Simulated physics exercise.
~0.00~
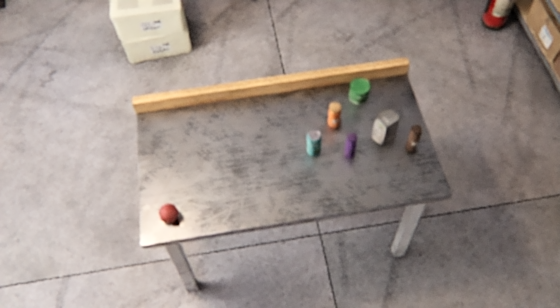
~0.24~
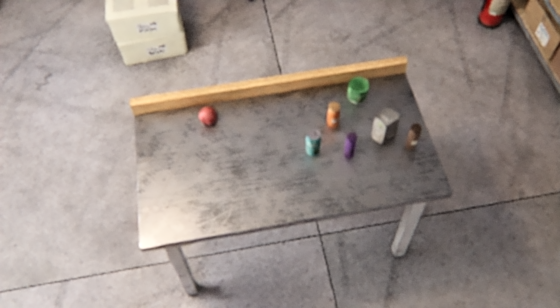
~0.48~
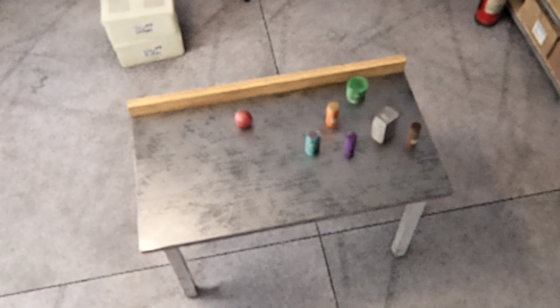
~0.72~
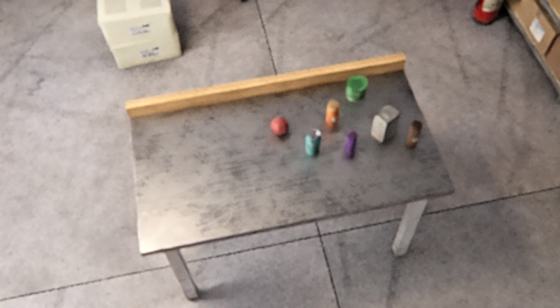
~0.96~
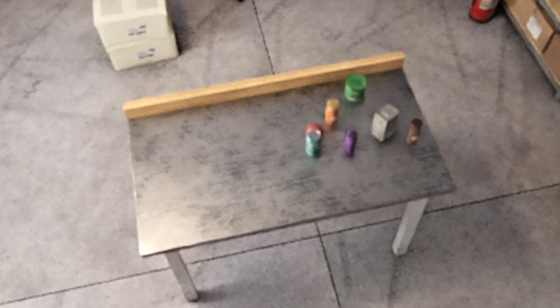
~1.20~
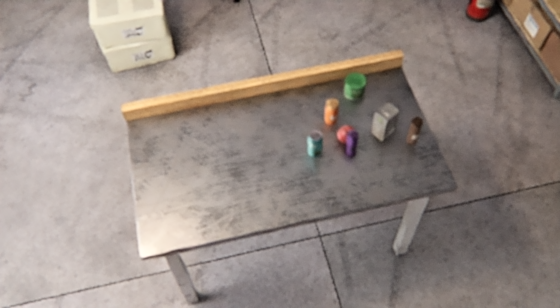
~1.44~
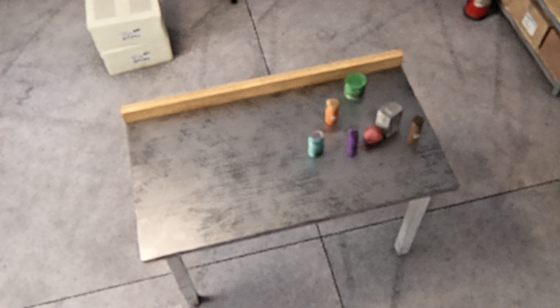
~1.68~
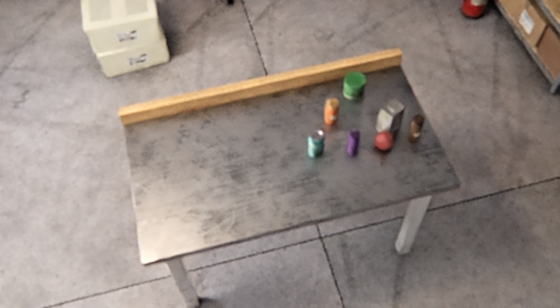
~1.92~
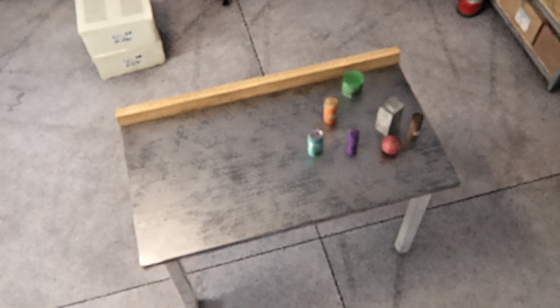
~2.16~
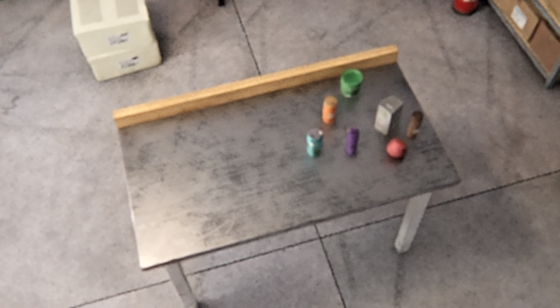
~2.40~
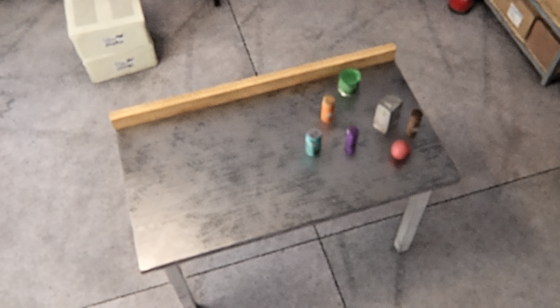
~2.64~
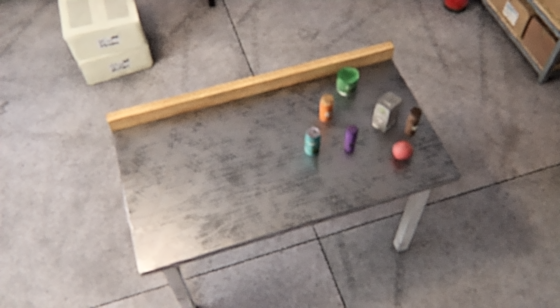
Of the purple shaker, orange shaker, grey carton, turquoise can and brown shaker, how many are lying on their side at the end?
None of them are lying on their side. All five are still standing upright at the end.
On a grey table in a concrete-floored room, a red ball rolls to the rail, then rightward past standing items, slowing near the right edge.
